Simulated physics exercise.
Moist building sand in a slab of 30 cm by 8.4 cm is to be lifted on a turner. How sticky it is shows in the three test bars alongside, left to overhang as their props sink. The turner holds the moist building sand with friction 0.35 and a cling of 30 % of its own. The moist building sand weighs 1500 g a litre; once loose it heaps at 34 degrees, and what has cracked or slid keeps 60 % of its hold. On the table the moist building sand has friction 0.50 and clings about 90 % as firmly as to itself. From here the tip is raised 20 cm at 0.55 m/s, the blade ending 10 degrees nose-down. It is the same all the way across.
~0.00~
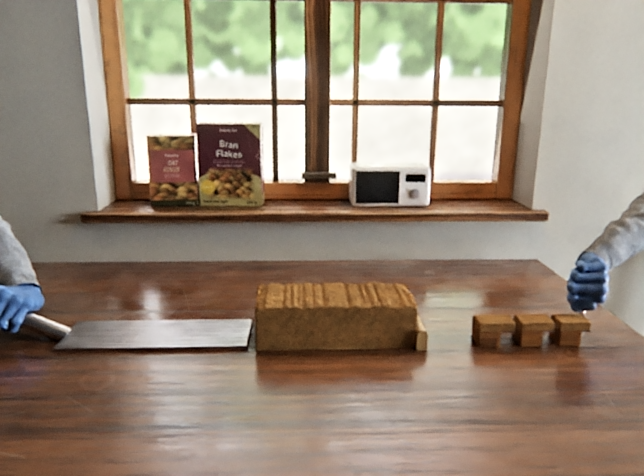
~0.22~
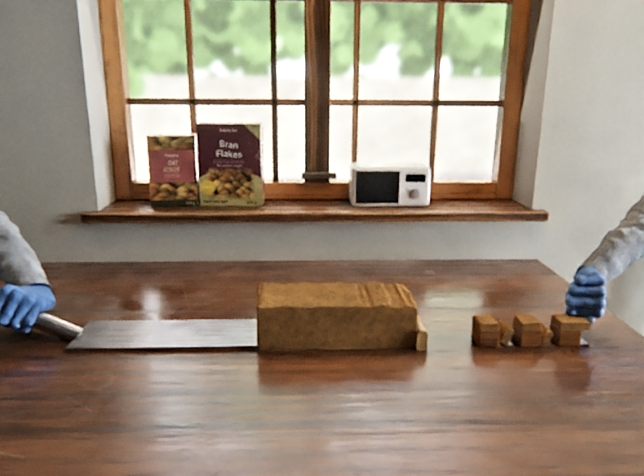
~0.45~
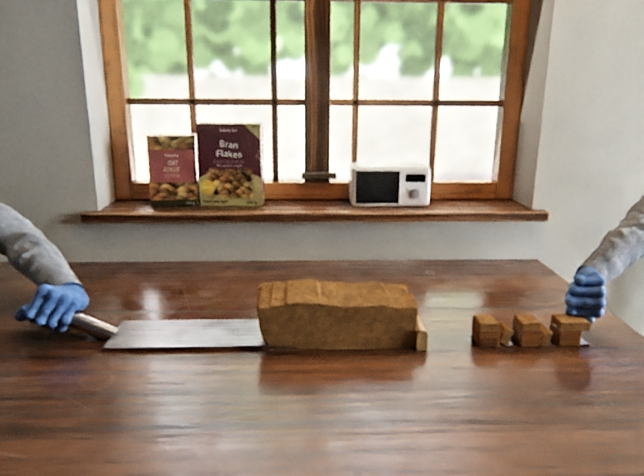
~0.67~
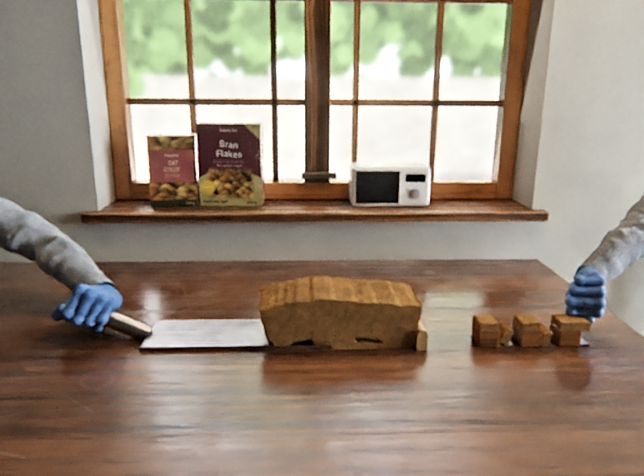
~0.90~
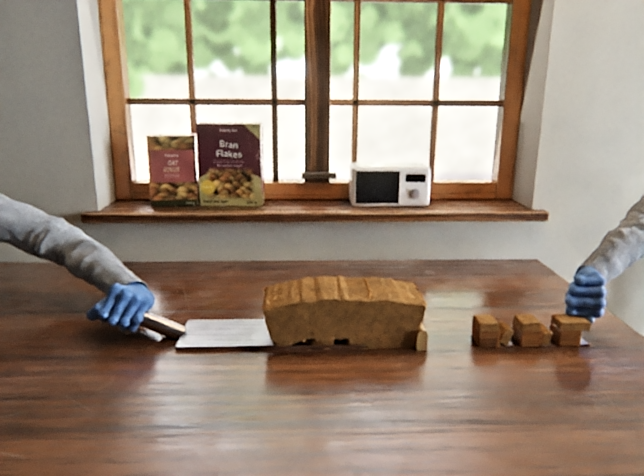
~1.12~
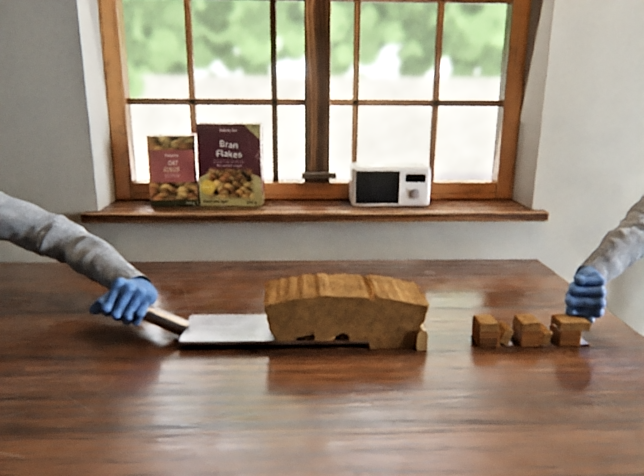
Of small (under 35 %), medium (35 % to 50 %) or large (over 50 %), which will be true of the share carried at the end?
The band is large (over 50 %).
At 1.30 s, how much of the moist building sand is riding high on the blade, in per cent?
Some 50 per cent.
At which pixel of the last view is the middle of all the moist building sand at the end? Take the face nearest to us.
Near (352, 258).
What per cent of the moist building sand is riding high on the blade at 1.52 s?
Some 60 per cent.
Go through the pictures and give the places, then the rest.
The first frame shows handle end of the blade at (53, 351), not yet moved; top of the moist building sand at (380, 307); bar tips down by 0, 0, 0 (left to right).
The second frame shows handle end of the blade at (66, 351), moved 2.2 cm; top of the moist building sand at (284, 308); bar tips down by 2.9 cm, 3.1 cm, 0 (left to right).
The third frame shows handle end of the blade at (103, 351), moved 9.0 cm; top of the moist building sand at (305, 303); bar tips down by 3.0 cm, 3.2 cm, 2 mm (left to right).
The fourth frame shows handle end of the blade at (140, 350), moved 16 cm; top of the moist building sand at (323, 300); bar tips down by 3.0 cm, 3.2 cm, 2 mm (left to right).
The fifth frame shows handle end of the blade at (176, 350), moved 22 cm; top of the moist building sand at (372, 300); bar tips down by 3.0 cm, 3.2 cm, 2 mm (left to right).
The sixth frame shows handle end of the blade at (179, 344), moved 23 cm; top of the moist building sand at (328, 297); bar tips down by 3.0 cm, 3.2 cm, 2 mm (left to right).
After 1.30 s, the tip is 10 cm up.
After 1.52 s, the tip is 20 cm up and 61 % is riding high on the blade.
After 1.73 s, the tip is 20 cm up and 61 % is riding high on the blade.
After 1.95 s, the tip is 20 cm up and 61 % is riding high on the blade.
After 2.10 s, at the end, the tip is 20 cm up and 61 % is riding high on the blade.
